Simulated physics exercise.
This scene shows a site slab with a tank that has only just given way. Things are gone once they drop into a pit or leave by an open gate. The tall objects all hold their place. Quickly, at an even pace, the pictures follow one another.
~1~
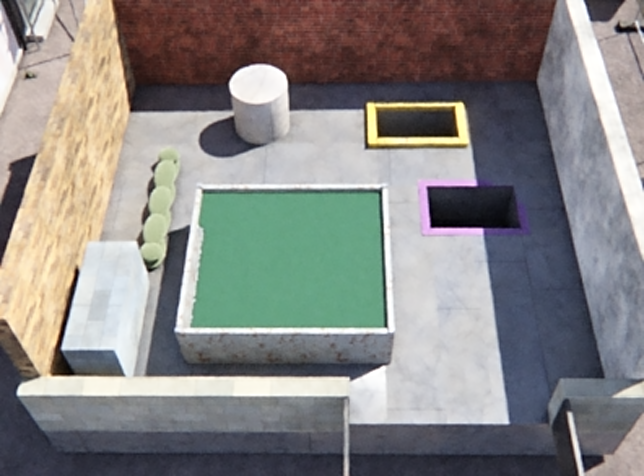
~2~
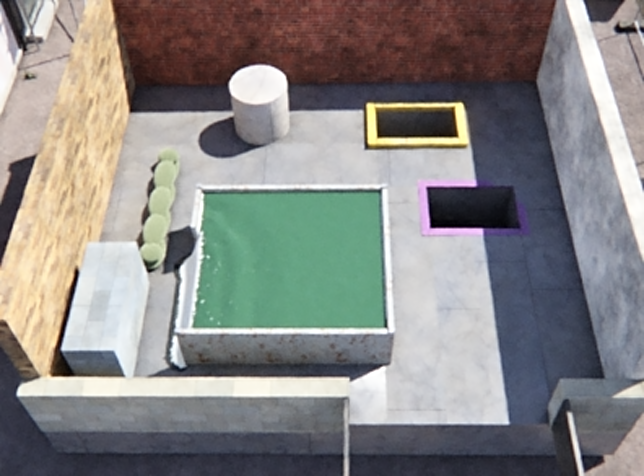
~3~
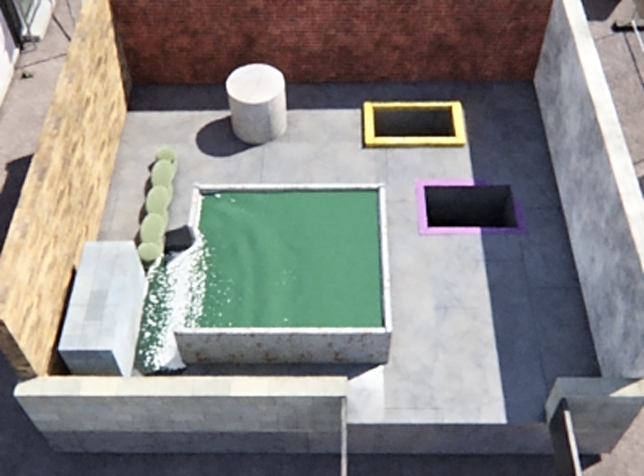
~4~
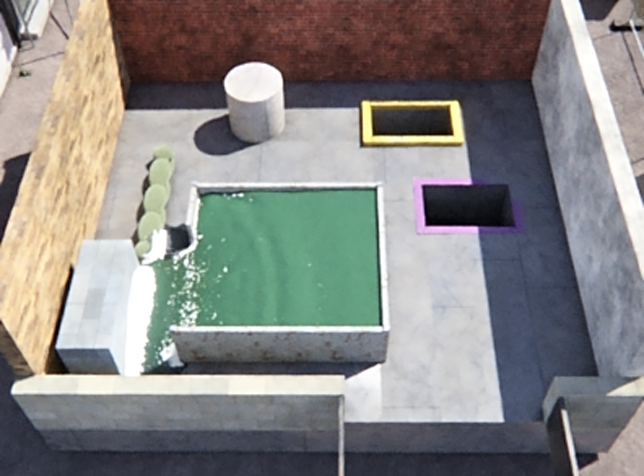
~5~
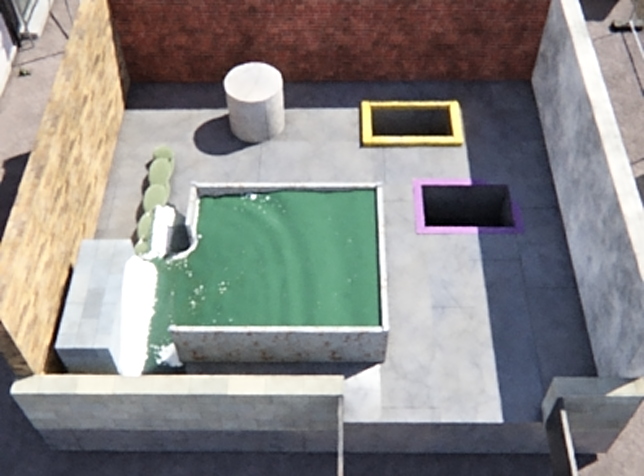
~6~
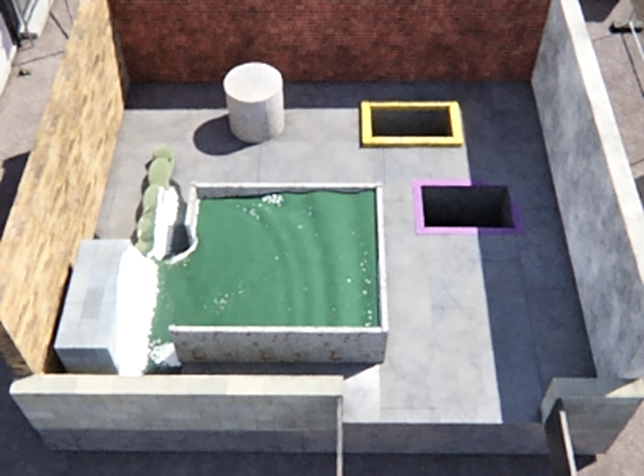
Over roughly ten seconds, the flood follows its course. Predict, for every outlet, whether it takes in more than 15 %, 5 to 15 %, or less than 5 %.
My prediction: Gate: Five per cent up to fifteen; yellow pit: Smaller than five per cent; purple pit: Five per cent up to fifteen.
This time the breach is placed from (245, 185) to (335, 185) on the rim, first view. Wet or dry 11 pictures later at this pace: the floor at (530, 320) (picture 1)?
Outcome: Spared.
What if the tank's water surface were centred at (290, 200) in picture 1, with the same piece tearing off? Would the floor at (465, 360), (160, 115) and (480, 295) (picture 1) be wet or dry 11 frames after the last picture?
One after the other: No water, wet, not flooded.
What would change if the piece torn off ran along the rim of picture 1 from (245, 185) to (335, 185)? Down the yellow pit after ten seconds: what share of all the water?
Share recorded - yellow: 6 %.
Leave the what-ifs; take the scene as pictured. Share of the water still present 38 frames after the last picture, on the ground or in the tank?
It comes to roughly 94 per cent.
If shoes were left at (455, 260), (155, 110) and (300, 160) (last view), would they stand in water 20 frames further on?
Well, in turn they'd be dry underfoot, wet underfoot and wet underfoot.
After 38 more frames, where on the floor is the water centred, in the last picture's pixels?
(255, 240).
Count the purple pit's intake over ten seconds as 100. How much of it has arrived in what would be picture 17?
That share would be near 0 %.
A moment on, water covers 25 % of the floor; the gate 0 %, the yellow pit 0 %, the purple pit 0 %.
Next, water covers 40 % of the floor; the gate 0 %, the yellow pit 0 %, the purple pit 0 %.
Then, water covers 55 % of the floor; the gate 2 %, the yellow pit 0 %, the purple pit 0 %.
Later, water covers 80 % of the floor; the gate 5 %, the yellow pit 0 %, the purple pit 1 %.
In the end, water covers 95 % of the floor; the gate 10 %, the yellow pit 1 %, the purple pit 10 %.
